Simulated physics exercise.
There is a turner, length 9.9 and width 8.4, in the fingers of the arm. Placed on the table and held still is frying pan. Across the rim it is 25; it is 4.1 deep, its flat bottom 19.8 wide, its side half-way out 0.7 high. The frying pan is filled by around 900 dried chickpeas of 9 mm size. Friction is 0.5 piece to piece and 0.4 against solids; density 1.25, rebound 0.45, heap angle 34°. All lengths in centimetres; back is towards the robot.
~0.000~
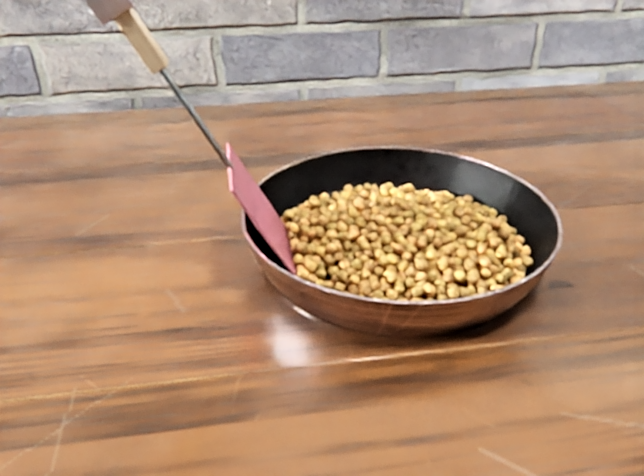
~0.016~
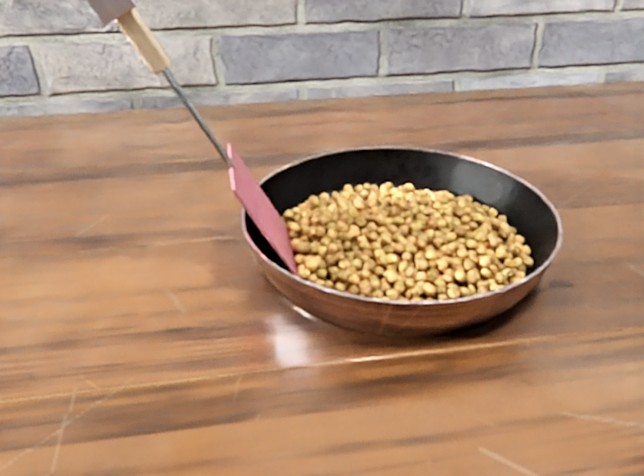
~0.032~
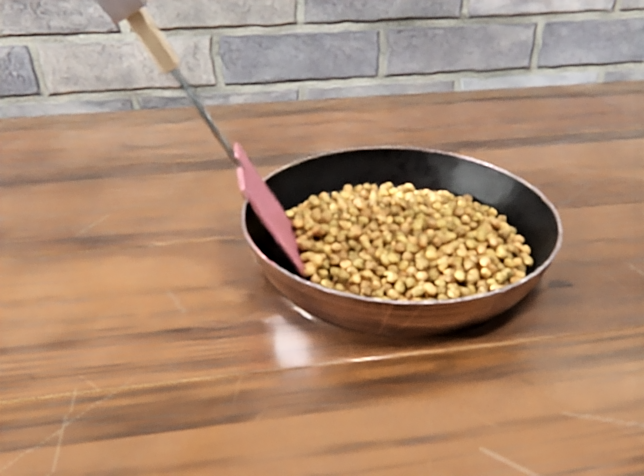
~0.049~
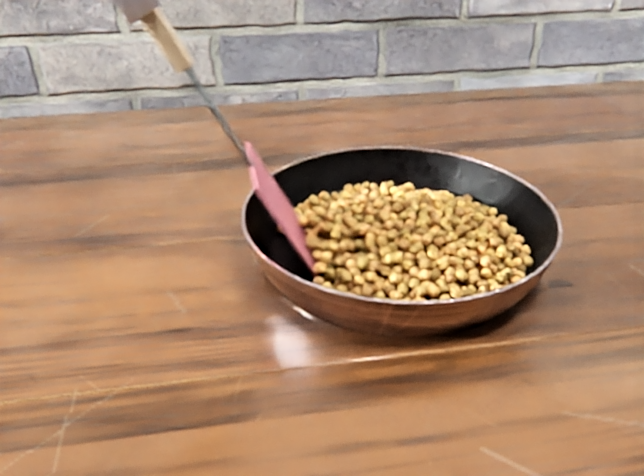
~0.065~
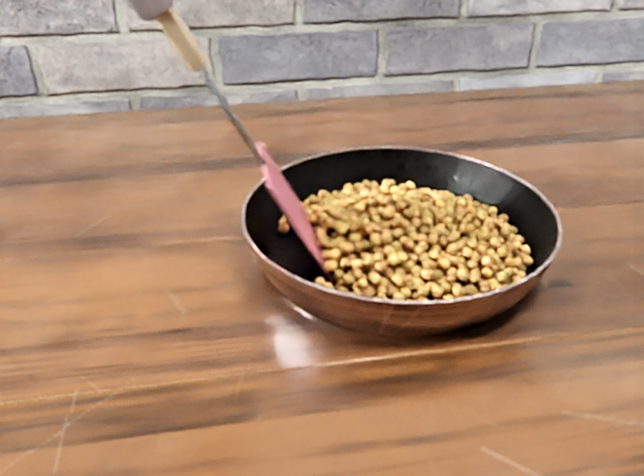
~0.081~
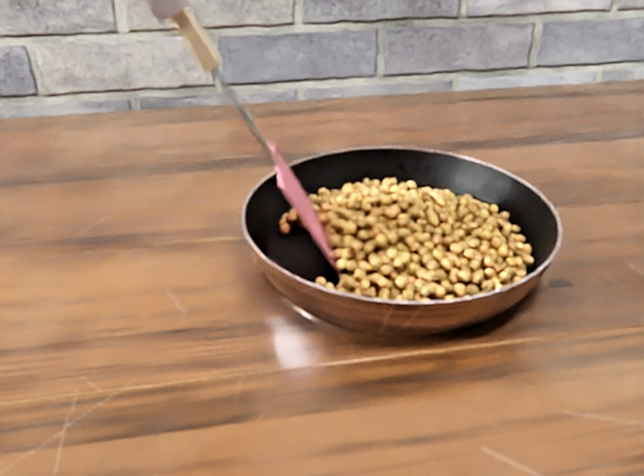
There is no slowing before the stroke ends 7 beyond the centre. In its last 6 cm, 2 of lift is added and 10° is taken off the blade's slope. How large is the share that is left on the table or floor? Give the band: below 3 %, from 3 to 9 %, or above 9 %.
Below 3 %.
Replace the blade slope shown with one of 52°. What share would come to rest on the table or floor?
It would come to roughly 0 percent.
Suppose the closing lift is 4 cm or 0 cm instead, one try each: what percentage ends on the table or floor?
Near 0 and 0 percent respectively.
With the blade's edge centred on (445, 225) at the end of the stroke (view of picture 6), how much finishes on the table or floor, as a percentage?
Estimate: Approx. 0 %.
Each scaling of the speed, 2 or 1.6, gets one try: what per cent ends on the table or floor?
10 and 5 %.
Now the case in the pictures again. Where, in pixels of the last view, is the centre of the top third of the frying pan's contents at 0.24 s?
The middle lies somewhere about (472, 220).
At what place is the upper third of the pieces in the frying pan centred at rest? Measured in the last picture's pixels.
You'll find it at about (497, 216).
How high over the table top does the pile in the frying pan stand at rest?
5.5 cm.
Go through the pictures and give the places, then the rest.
The first frame shows the turner top edge at (229, 165), sloping 62°; upper third of the load around (391, 235), from x 280 to 530, top at y 185; 900 in the frying pan.
The second frame shows the turner top edge at (231, 165), sloping 62°; upper third of the load around (391, 235), from x 280 to 530, top at y 185.
The third frame shows the turner top edge at (239, 164), sloping 62°; upper third of the load around (388, 234), from x 280 to 530, top at y 185.
The fourth frame shows the turner top edge at (251, 164), sloping 62°; upper third of the load around (390, 232), from x 285 to 530, top at y 185.
The fifth frame shows the turner top edge at (263, 163), sloping 62°; upper third of the load around (396, 231), from x 285 to 530, top at y 185.
The sixth frame shows the turner top edge at (276, 162), sloping 62°; upper third of the load around (401, 229), from x 285 to 530, top at y 180; 900 in the frying pan.
After 0.16 s, sloping 62°, highest piece 4 above the table; 900 in the frying pan.
After 0.24 s, sloping 58°, highest piece 5 above the table; 900 in the frying pan.
After 0.48 s, sloping 52°, highest piece 5 above the table; 897 in the frying pan, 2 on the table or floor, 1 on the blade or in flight.
After 1.53 s, sloping 52°, highest piece 5 above the table; 897 in the frying pan, 3 on the table or floor.
In the end, 897 in the frying pan, 3 on the table or floor. That is 0 % on the table or floor.
